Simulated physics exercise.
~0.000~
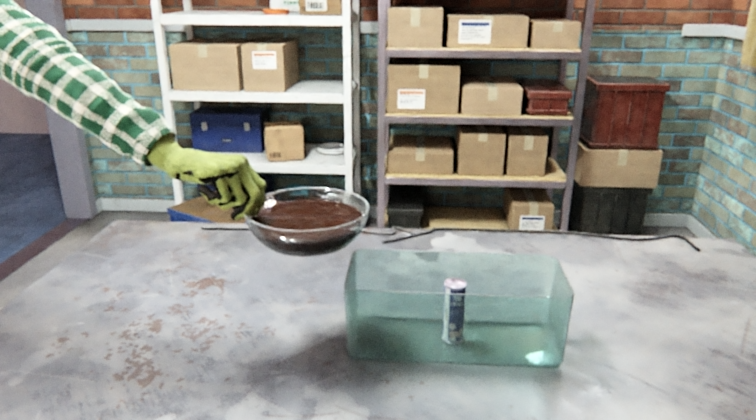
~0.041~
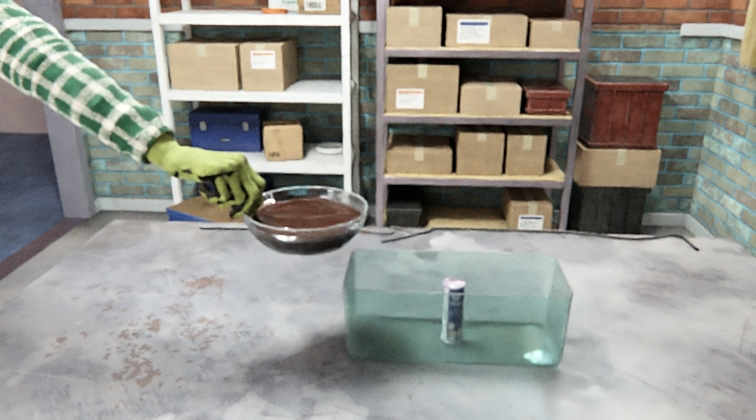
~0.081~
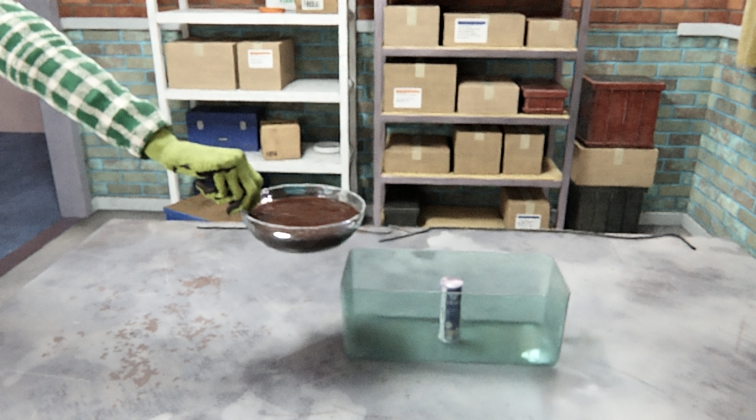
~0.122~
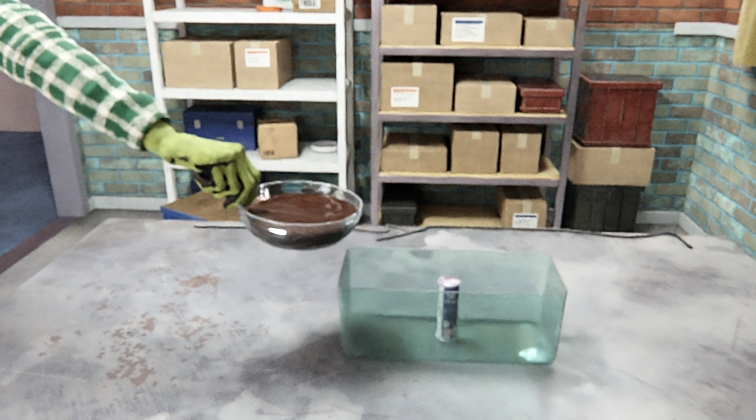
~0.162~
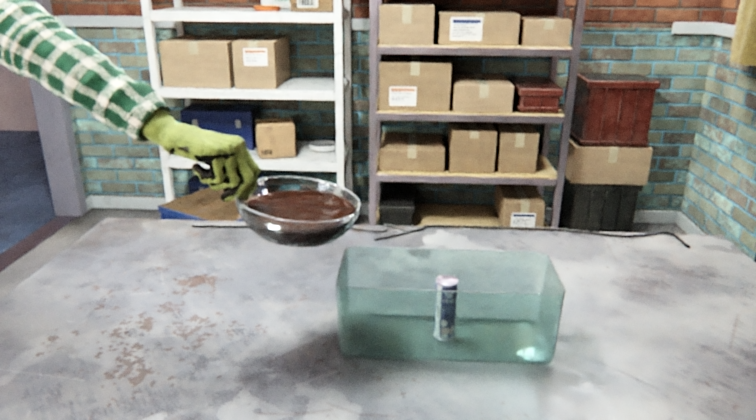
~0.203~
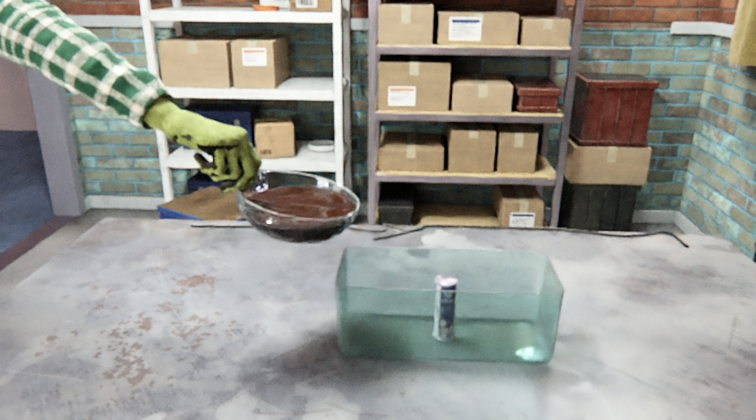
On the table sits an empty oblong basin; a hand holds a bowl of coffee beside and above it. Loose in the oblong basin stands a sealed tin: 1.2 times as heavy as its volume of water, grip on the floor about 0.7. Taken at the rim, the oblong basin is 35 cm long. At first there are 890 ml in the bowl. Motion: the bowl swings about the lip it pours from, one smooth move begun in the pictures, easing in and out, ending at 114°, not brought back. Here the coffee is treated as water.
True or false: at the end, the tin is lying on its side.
True.
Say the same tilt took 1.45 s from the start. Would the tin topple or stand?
With that tilt, the tin stays on its base.
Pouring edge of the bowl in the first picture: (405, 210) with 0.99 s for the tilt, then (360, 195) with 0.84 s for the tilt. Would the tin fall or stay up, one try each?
Run one: It does not tip. Run two: It tumbles.
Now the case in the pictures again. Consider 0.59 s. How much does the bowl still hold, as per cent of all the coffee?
Roughly 30 %.
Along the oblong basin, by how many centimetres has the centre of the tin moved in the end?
Shift of tin centre: Approx. 7.0 cm.
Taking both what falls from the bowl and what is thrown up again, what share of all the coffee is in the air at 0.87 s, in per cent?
Near 3 percent.
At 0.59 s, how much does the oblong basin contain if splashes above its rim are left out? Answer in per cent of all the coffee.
About 14 per cent.
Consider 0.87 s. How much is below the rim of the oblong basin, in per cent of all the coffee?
I reckon close to 96 per cent.
By 0.59 s the tilt is 74° and 31 per cent is still to pour; the tin stands where it began.
By 0.87 s the tilt is 110° and 0 per cent is still to pour; the tin leans 38°.
By 1.17 s the tilt is 114° and 0 per cent is still to pour; the tin lies on its side.
By 1.49 s the tilt is 114° and 0 per cent is still to pour; the tin lies on its side.
At rest the tin lies on its side.
